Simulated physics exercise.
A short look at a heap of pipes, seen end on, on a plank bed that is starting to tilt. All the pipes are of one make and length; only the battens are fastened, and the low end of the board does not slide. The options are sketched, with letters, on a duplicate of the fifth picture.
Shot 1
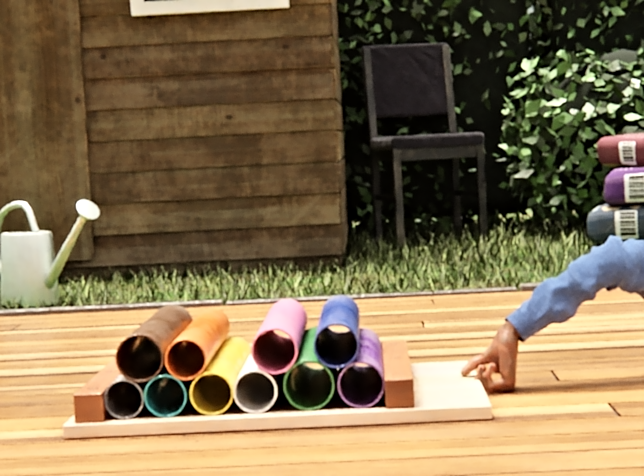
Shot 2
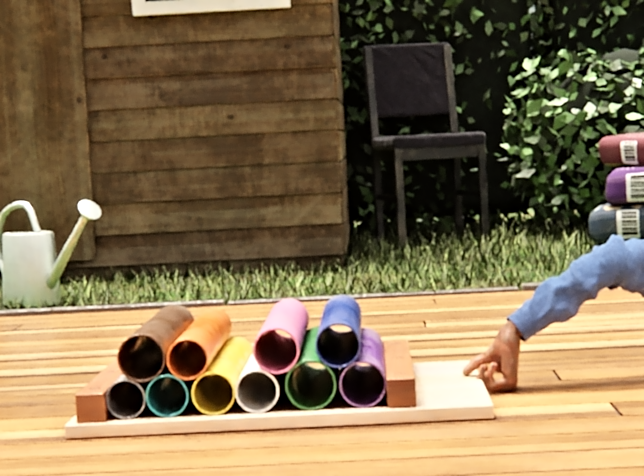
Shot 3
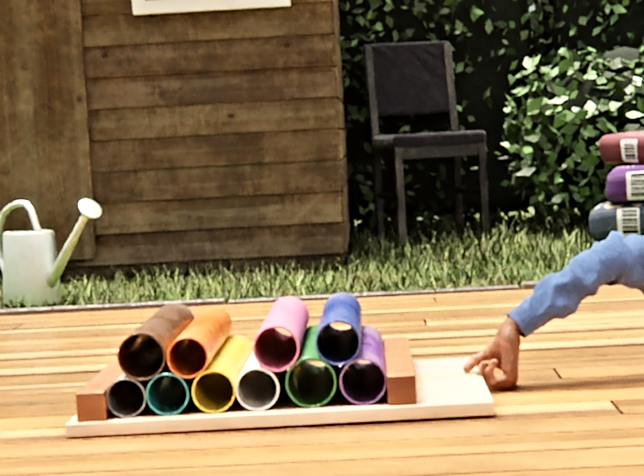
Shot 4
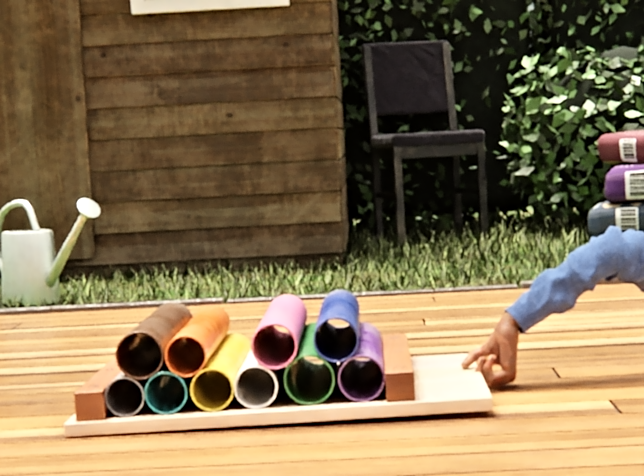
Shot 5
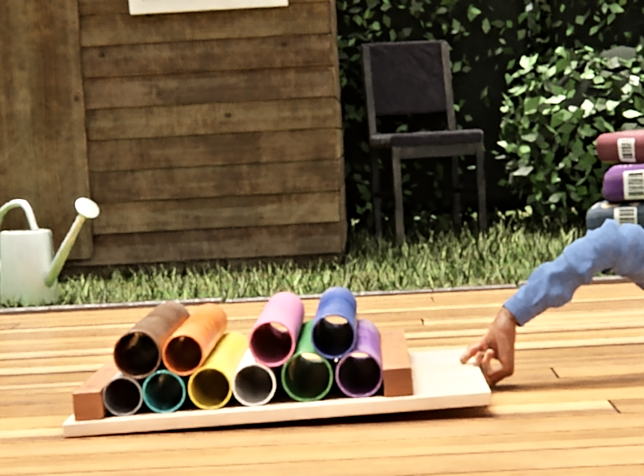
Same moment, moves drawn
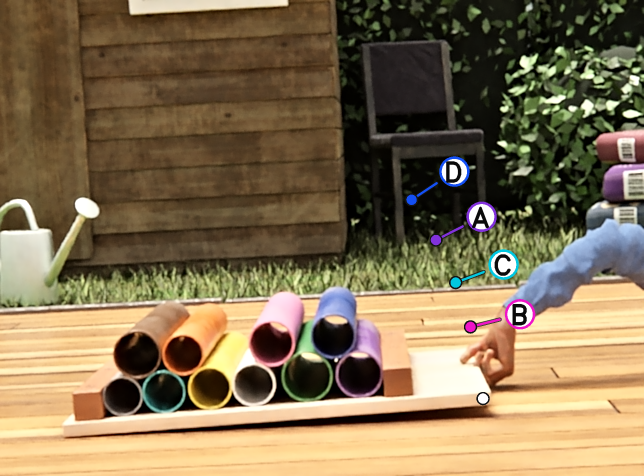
A hand slowly lifts the right end of a board holding stacked colourful pipes.
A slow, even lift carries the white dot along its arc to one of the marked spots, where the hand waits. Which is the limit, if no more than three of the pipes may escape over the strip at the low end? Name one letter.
The answer is mark D.
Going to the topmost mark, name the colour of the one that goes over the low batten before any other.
It is the brown one.
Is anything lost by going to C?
At C: No.
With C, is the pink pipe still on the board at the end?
Yes.
On the marked copy, A at (436, 240); B at (471, 327); C at (456, 283); D at (412, 200); the white dot at (483, 399).
With D. Early on, board at 17°.
Further on, board at 30°.
At the end, board at 30°, three over the low batten (pink, orange, brown).
As for the rest, A three over the low batten (pink, orange, brown); B none over the low batten; C none over the low batten.
